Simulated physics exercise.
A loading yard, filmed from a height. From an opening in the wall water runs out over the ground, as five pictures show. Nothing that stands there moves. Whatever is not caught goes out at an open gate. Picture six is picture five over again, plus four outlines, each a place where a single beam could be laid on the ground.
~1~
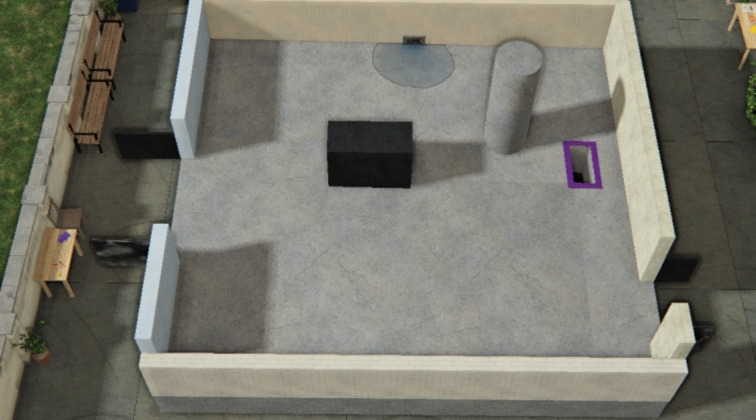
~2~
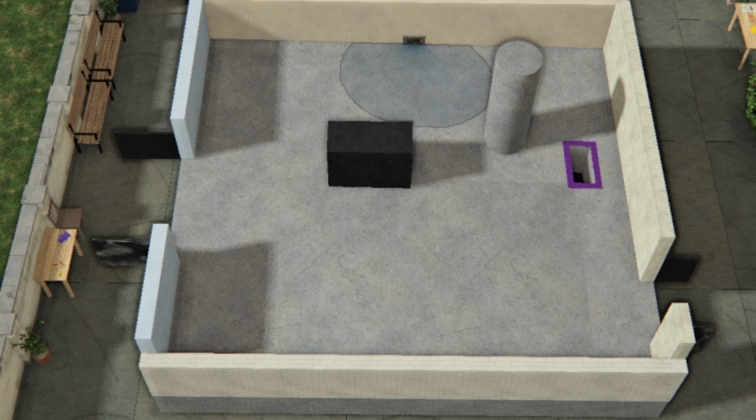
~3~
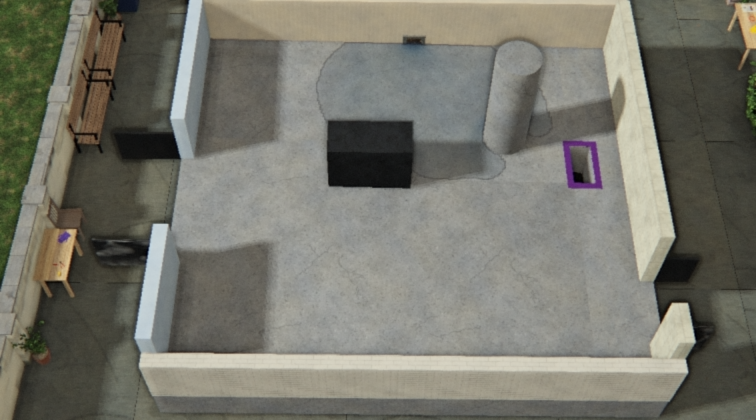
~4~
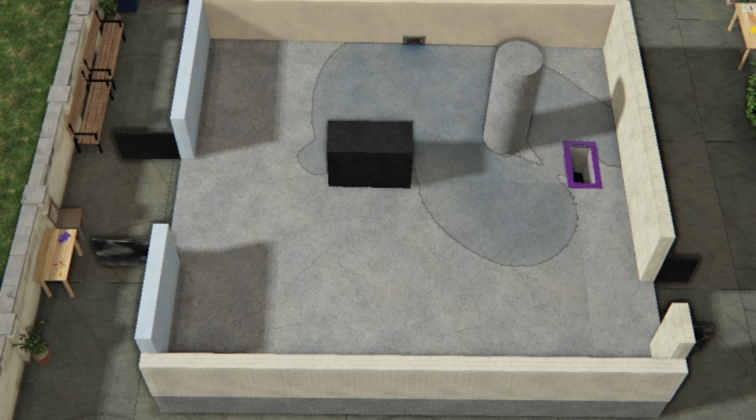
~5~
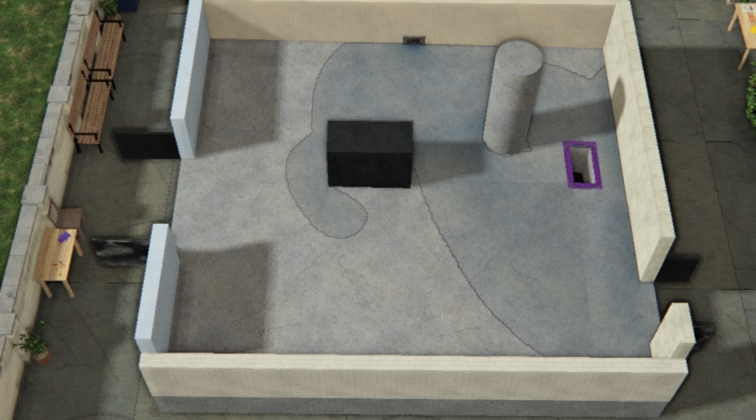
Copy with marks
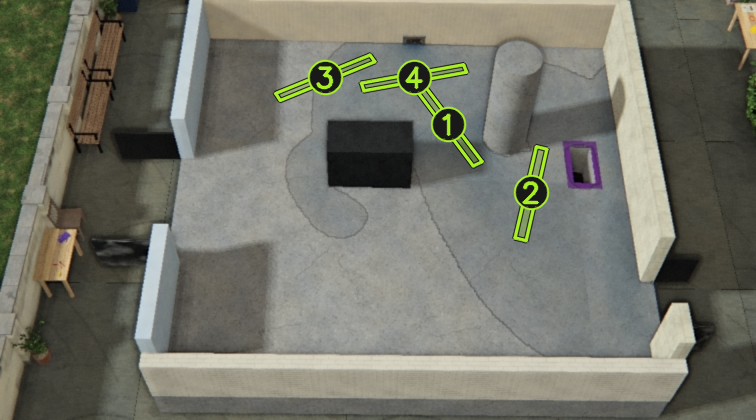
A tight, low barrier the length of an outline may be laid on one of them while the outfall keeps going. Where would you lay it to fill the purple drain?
The answer is spot 4.
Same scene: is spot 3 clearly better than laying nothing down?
No, it changes little.
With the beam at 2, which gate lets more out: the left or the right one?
The right one.
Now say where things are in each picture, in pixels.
Outfall at (414, 40); purple drain at (582, 164); open gate at (645, 312); open gate at (187, 208); water covers 3 % of the ground and shows as far out as (433, 81); purple drain still dry.
Water covers 9 % of the ground and shows as far out as (431, 125); purple drain still dry.
Water covers 19 % of the ground and shows as far out as (471, 175); purple drain still dry.
Water covers 31 % of the ground and shows as far out as (557, 249); purple drain taking water.
Water covers 47 % of the ground and shows as far out as (642, 340); purple drain taking water.
On the marked copy, 1 from (419, 87) to (477, 163); 2 from (520, 239) to (541, 147); 3 from (277, 96) to (372, 58); 4 from (362, 86) to (465, 68).
Choosing 1, about 18 % of the stream runs into the purple drain, about 82 % out by the gates.
Choosing 2, about 18 % of the stream runs into the purple drain, about 81 % out by the gates.
Choosing 3, about 17 % of the stream runs into the purple drain, about 82 % out by the gates.
Choosing 4, about 27 % of the stream runs into the purple drain, about 71 % out by the gates.
